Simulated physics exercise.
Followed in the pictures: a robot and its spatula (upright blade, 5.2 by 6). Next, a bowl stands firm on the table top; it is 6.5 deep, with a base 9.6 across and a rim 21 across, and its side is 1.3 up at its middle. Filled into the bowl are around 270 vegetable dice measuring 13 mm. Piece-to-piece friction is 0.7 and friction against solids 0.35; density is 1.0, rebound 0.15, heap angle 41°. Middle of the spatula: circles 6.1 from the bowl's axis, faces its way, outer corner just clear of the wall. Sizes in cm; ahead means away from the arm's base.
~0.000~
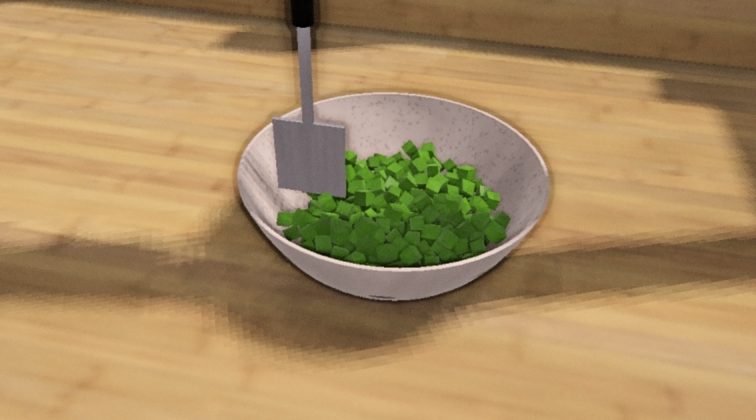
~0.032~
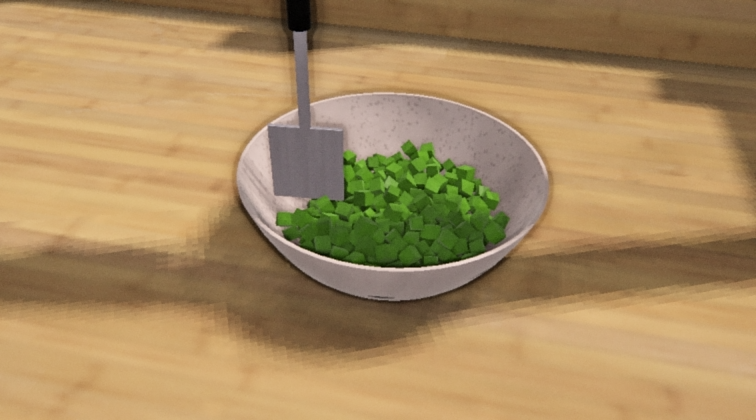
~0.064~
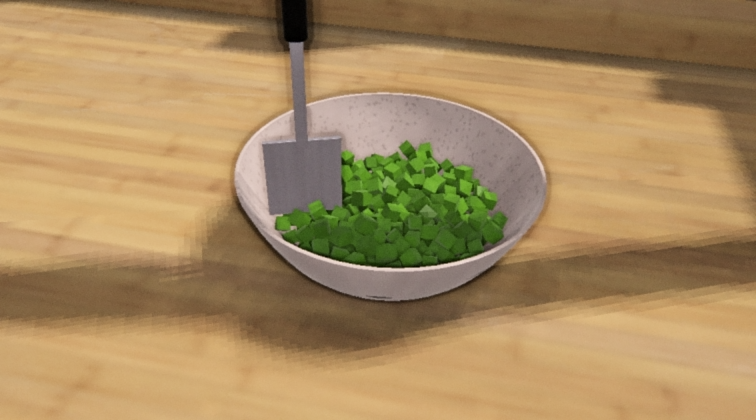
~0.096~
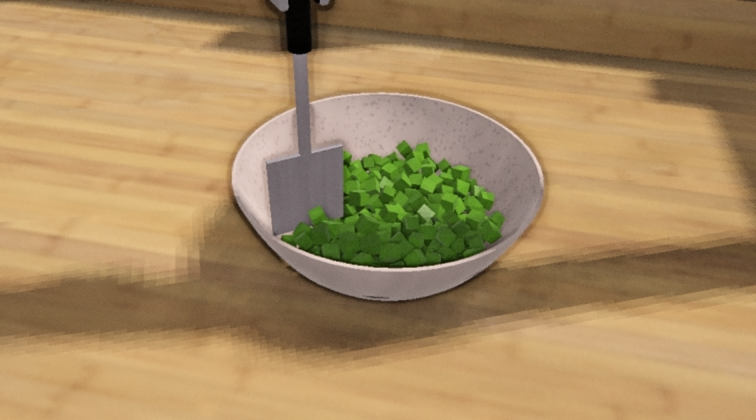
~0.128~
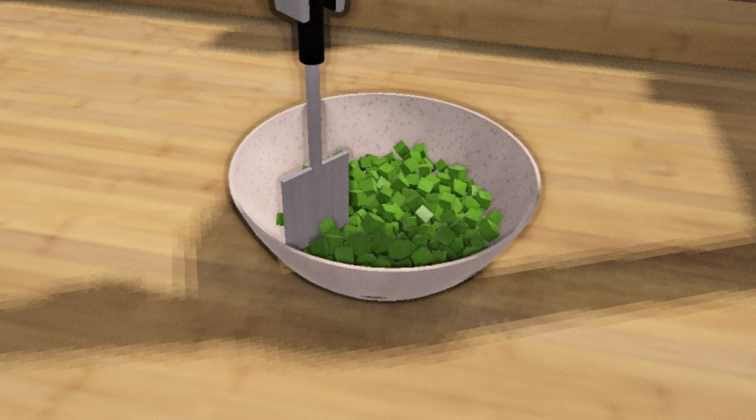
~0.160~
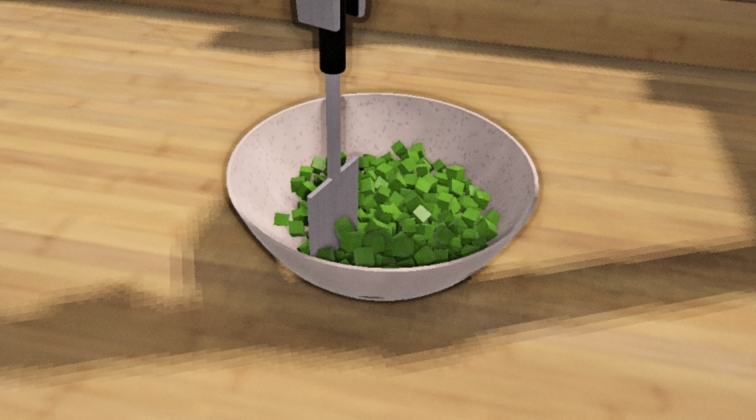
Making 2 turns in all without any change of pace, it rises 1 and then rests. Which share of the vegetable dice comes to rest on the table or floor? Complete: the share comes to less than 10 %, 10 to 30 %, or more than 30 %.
The share comes to between 10 and 30 %.
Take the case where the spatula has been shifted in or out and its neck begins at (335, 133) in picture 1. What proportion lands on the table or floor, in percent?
Roughly 15 per cent.
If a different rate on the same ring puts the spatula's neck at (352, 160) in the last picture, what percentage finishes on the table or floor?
Around 30 in a hundred.
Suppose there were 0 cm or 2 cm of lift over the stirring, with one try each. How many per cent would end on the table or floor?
First try about 25 per cent, second about 20 per cent.
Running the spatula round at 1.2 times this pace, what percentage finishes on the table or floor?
30 %.
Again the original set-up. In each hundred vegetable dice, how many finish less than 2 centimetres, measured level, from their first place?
Roughly 20 percent.
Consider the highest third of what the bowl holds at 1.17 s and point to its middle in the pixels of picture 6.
It is centred roughly at (430, 187).
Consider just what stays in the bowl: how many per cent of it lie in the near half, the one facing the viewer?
Roughly 50 percent of it.
By 0.67 s, 326° round, highest piece 8 above the table; 256 in the bowl, 10 on the table or floor, 2 in flight or on the tool.
By 1.17 s, 222° round, highest piece 8 above the table; 221 in the bowl, 43 on the table or floor, 4 in flight or on the tool.
By 1.63 s, 0° round, highest piece 5 above the table; 216 in the bowl, 52 on the table or floor.
By 2.33 s, 0° round, highest piece 4 above the table; 216 in the bowl, 52 on the table or floor.
Final count, 216 in the bowl, 52 on the table or floor. That is 19 % on the table or floor.
